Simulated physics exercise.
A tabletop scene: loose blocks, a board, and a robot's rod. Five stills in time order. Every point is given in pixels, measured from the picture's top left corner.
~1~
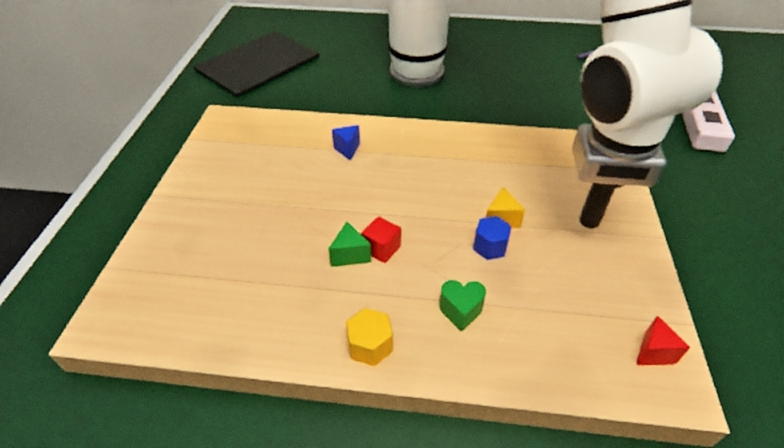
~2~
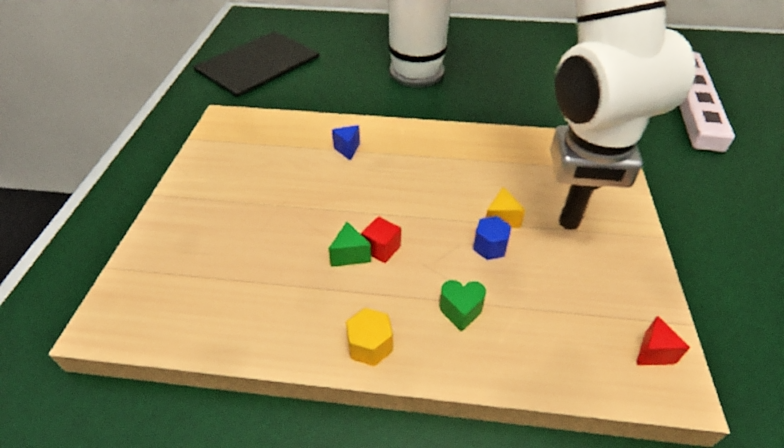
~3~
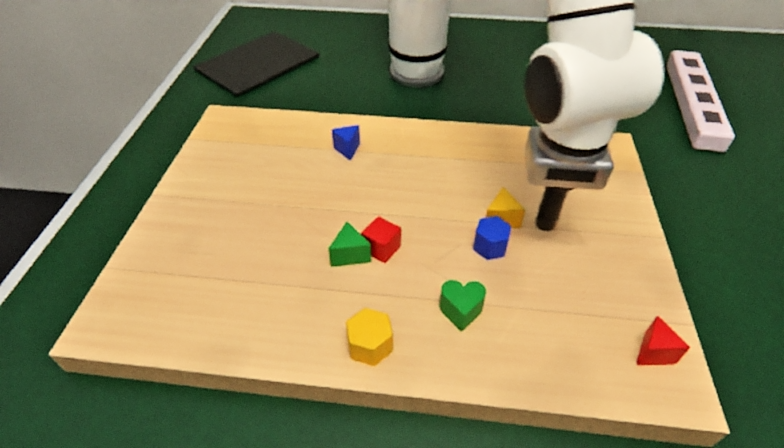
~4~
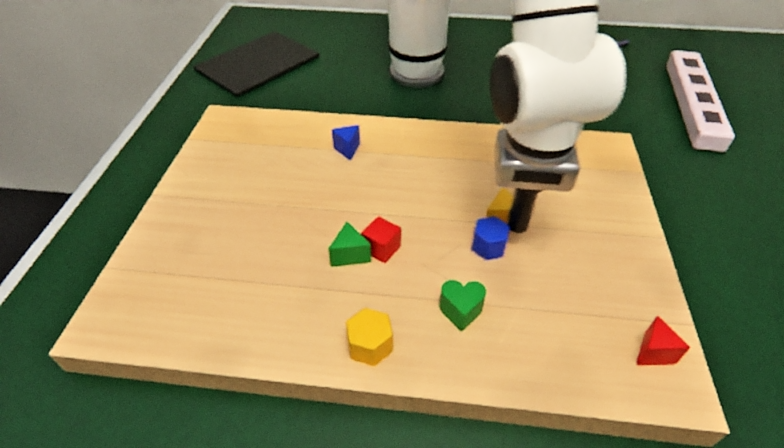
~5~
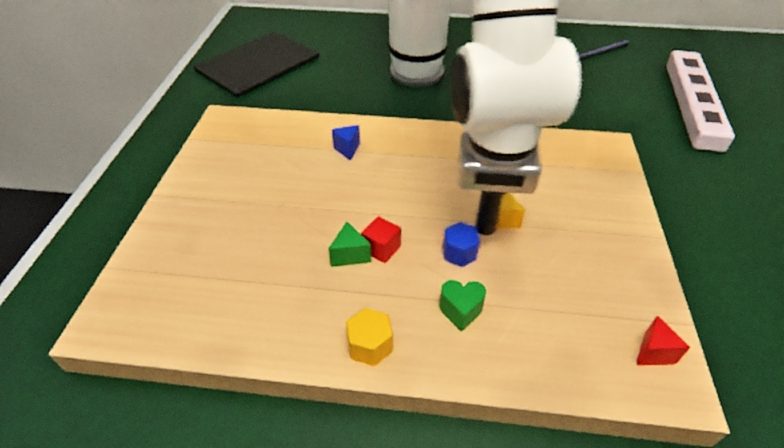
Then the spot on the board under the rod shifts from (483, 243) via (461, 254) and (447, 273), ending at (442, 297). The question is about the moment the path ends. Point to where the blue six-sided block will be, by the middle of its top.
For the centre of its top, I'd go with (416, 259).
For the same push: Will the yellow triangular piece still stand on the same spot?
Yes - that is the case.
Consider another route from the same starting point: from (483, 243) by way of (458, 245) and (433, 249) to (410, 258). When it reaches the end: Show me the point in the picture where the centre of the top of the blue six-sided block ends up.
Final place: (415, 261).
What follows on the original path. One third of the way, rod at (463, 241); blue six-sided block at (437, 246).
Two thirds of the way, rod at (448, 260); blue six-sided block at (419, 255), turned 40° clockwise.
At the end, rod at (444, 283); blue six-sided block at (416, 259), turned 65° clockwise; green heart at (467, 298), turned 15° anticlockwise; yellow triangular piece in place.
